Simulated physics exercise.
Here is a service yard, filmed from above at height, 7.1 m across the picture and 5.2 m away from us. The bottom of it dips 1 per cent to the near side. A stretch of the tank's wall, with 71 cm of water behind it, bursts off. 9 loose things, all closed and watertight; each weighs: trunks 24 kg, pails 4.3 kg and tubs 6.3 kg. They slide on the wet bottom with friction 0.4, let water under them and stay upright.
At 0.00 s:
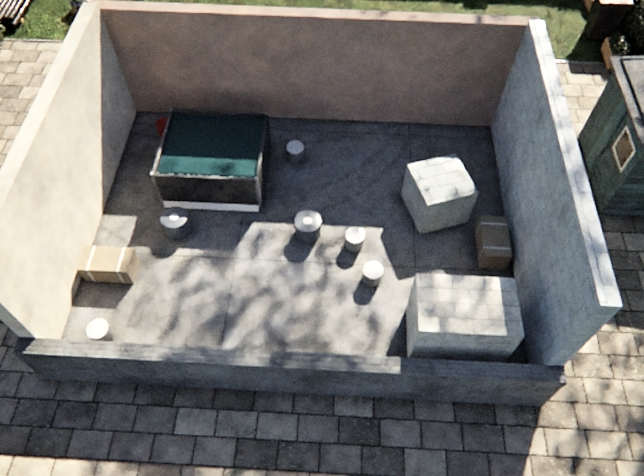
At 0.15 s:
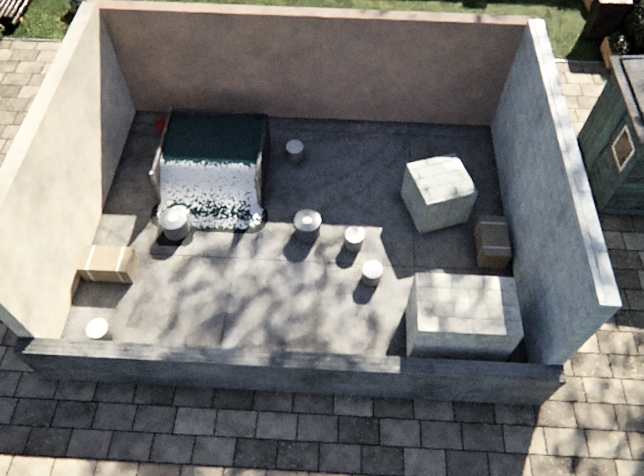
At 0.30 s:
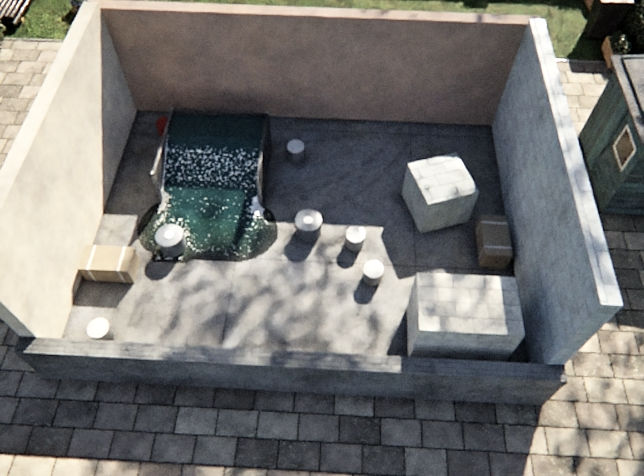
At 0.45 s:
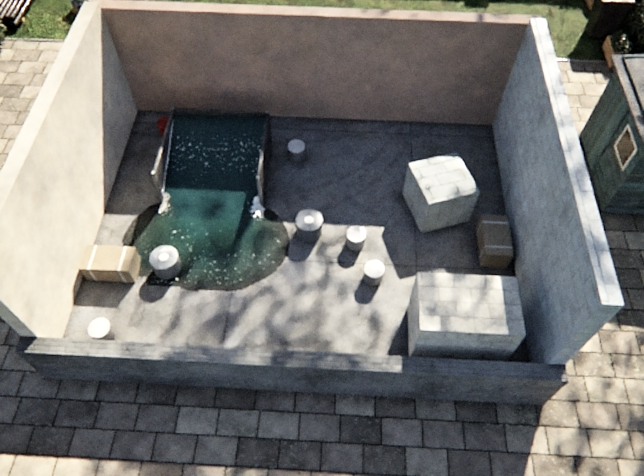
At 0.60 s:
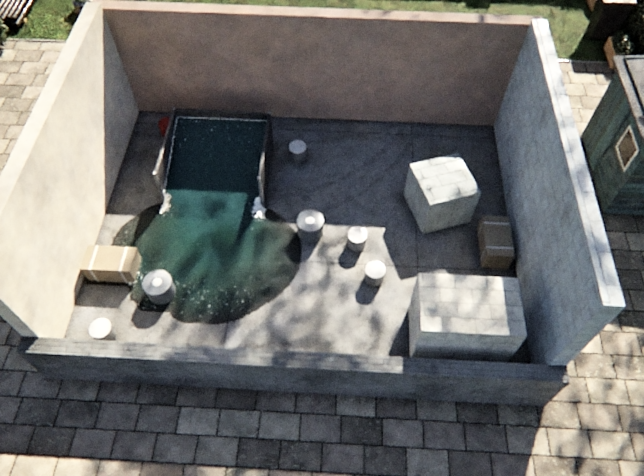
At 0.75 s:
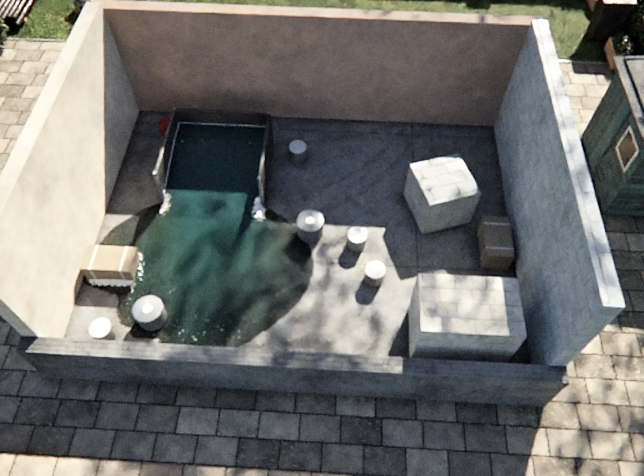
A walled concrete service yard is seen from high above by a still camera. A tank of dark green water stands at the back left with a bit of red beside it, pale round tubs dot the grey floor, and pale blocks and a brown box sit to the right. The tank's near side bursts open, and foaming water rushes out, spreads into a green pool and carries one tub toward the near wall.
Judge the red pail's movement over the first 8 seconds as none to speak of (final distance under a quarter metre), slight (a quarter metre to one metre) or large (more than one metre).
It's going to be swept far off, I think.
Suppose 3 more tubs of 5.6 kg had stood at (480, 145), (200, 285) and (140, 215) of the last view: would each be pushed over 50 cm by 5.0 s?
In sequence: Stays within; goes beyond; goes beyond.
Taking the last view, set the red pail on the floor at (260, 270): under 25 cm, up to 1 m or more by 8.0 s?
Put there, it wanders off a long way.
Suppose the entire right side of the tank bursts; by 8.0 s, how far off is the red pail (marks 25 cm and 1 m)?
The red pail simply stays where it is.
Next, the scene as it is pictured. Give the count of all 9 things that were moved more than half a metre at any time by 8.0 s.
Count: 8.
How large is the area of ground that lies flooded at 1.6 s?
That flooded area is roughly 15 m2.
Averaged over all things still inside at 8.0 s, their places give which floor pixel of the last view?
Near (288, 201).
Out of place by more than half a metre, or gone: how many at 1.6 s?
2.
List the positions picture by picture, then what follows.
The red pail at (164, 123), on the bottom; water covers 2.5 m2; 0 of 9 have shifted, in the first frame.
The red pail at (163, 123), on the bottom; 3.4 m2 under water; 0 of 9 have shifted, in the second frame.
The red pail at (164, 123) rests on the ground; 4.8 m2 under water; 1 of 9 have shifted, in the third frame.
The red pail at (165, 122) rests on the ground; 6.3 m2 under water; 1 of 9 have shifted, in the fourth frame.
The red pail at (166, 123), on the bottom; water covers 8.1 m2; 1 of 9 have shifted, in the fifth frame.
The red pail at (167, 123) rests on the ground; water covers 10.1 m2; 1 of 9 have shifted, in the sixth frame.
After 1.6 s the red pail is near (167, 123), 0.0 m from its start, aground; 3 afloat.
After 3.6 s the red pail is near (167, 123), 0.0 m from its start, aground; 3 afloat.
After 5.6 s the red pail is near (210, 121), 0.8 m from its start, aground; 3 afloat.
After 8.0 s the red pail is near (288, 122), 2.3 m from its start, afloat; 2 afloat.
